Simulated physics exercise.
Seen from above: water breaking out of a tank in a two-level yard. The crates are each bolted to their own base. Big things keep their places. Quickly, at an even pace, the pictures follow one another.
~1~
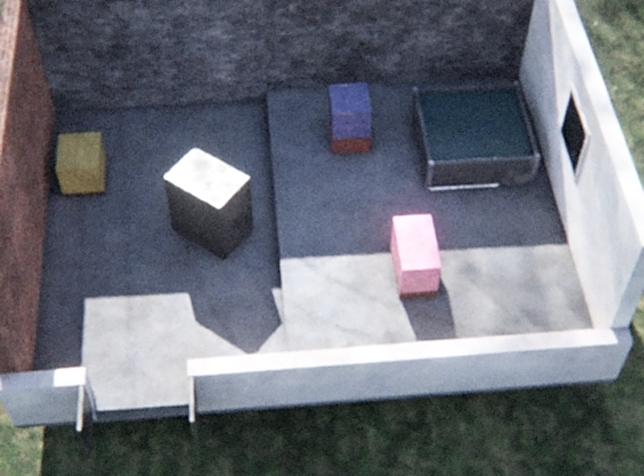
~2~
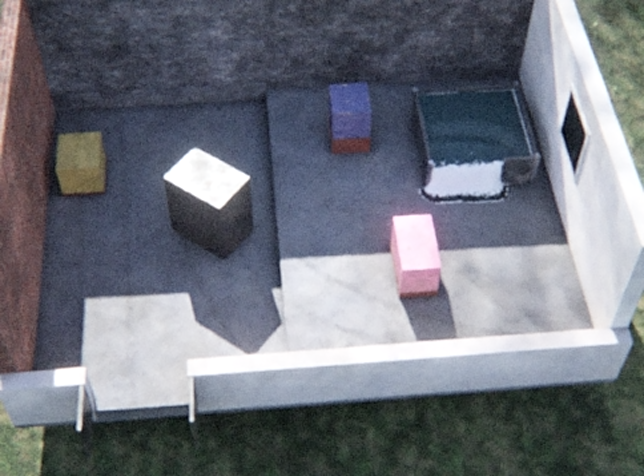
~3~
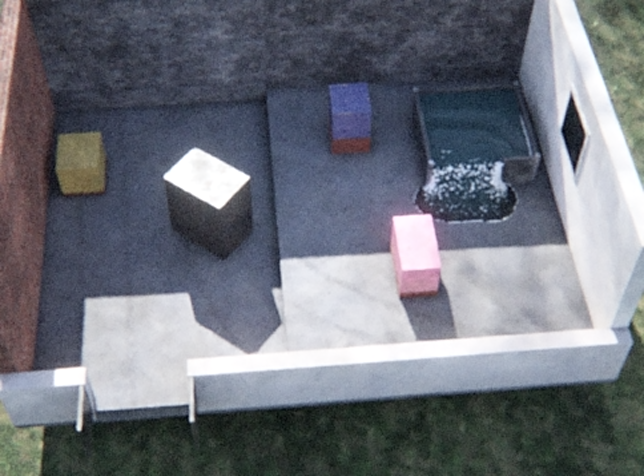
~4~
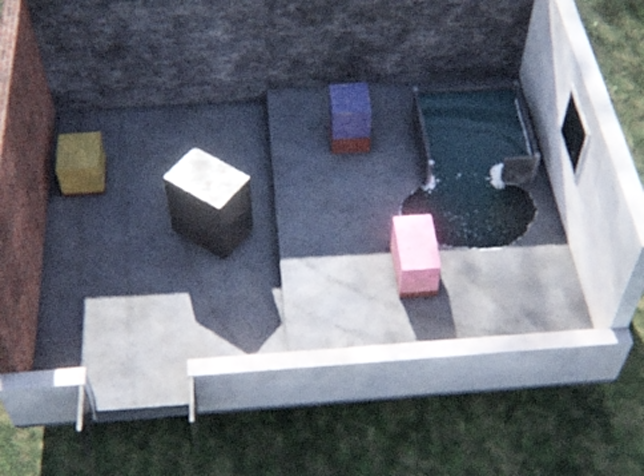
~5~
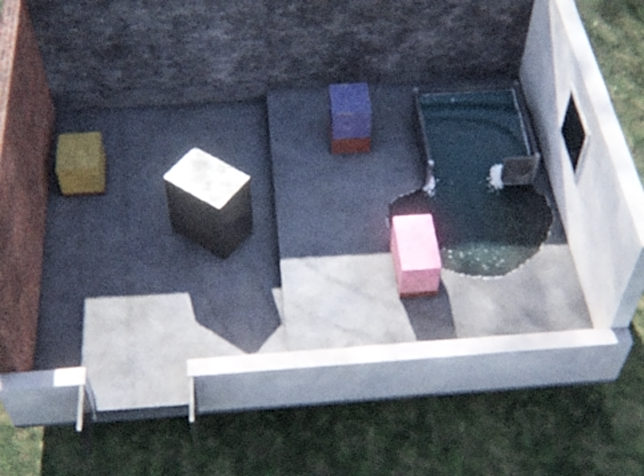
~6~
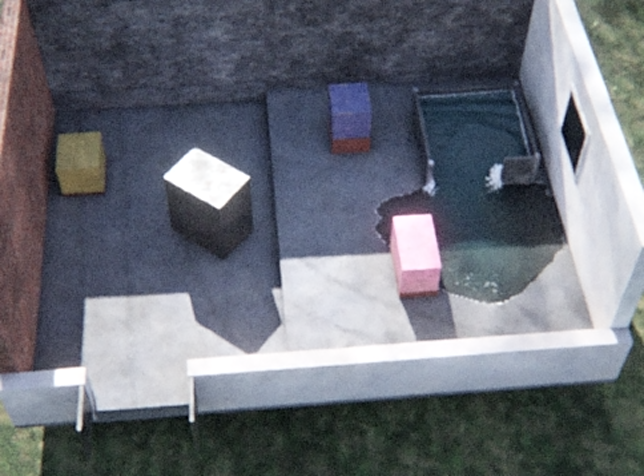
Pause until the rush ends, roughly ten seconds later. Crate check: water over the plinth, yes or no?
Pink crate yes, yellow crate no, blue crate no.
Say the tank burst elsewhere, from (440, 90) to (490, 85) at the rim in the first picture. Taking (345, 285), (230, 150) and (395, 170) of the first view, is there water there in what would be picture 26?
Point one: Not reached. Point two: Reached. Point three: Reached.
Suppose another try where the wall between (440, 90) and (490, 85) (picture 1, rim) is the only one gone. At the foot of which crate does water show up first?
That would be the blue crate, reached first.
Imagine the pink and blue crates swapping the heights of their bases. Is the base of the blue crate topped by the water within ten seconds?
The blue crate is not reached.
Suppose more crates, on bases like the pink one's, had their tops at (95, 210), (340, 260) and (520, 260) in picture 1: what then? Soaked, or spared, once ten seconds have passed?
Stays clear, then stays clear, then is flooded.
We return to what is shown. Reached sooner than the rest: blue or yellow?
Answer: The blue one.
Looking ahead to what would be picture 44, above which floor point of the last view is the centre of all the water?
That comes out near (414, 249).
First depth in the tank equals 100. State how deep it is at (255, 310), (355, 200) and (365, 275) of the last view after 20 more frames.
Roughly 4 per cent, 2 per cent and 2 per cent.
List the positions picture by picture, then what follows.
The first picture shows still water in the tank at (474, 126).
In the second picture, the front is at (428, 196), out from the gap at (466, 178).
In the third picture, water pours out at (465, 179) and has run to (504, 213).
In the fourth picture, water pours out at (465, 178) and has run to (499, 243).
In the fifth picture, the front is at (490, 273), out from the gap at (465, 178).
In the sixth picture, water pours out at (465, 178) and has run to (500, 297).
A moment on, water covers 20 % of the floor; the pink crate water round its plinth, the yellow crate not reached, the blue crate not reached.
Next, water covers 25 % of the floor; the pink crate water round its plinth, the yellow crate not reached, the blue crate not reached.
Then, water covers 35 % of the floor; the pink crate water round its plinth, the yellow crate not reached, the blue crate not reached.
Later, water covers 55 % of the floor; the pink crate water round its plinth, the yellow crate not reached, the blue crate not reached.
In the end, water covers 80 % of the floor; the pink crate was topped, the yellow crate stayed above the water, the blue crate stayed above the water.
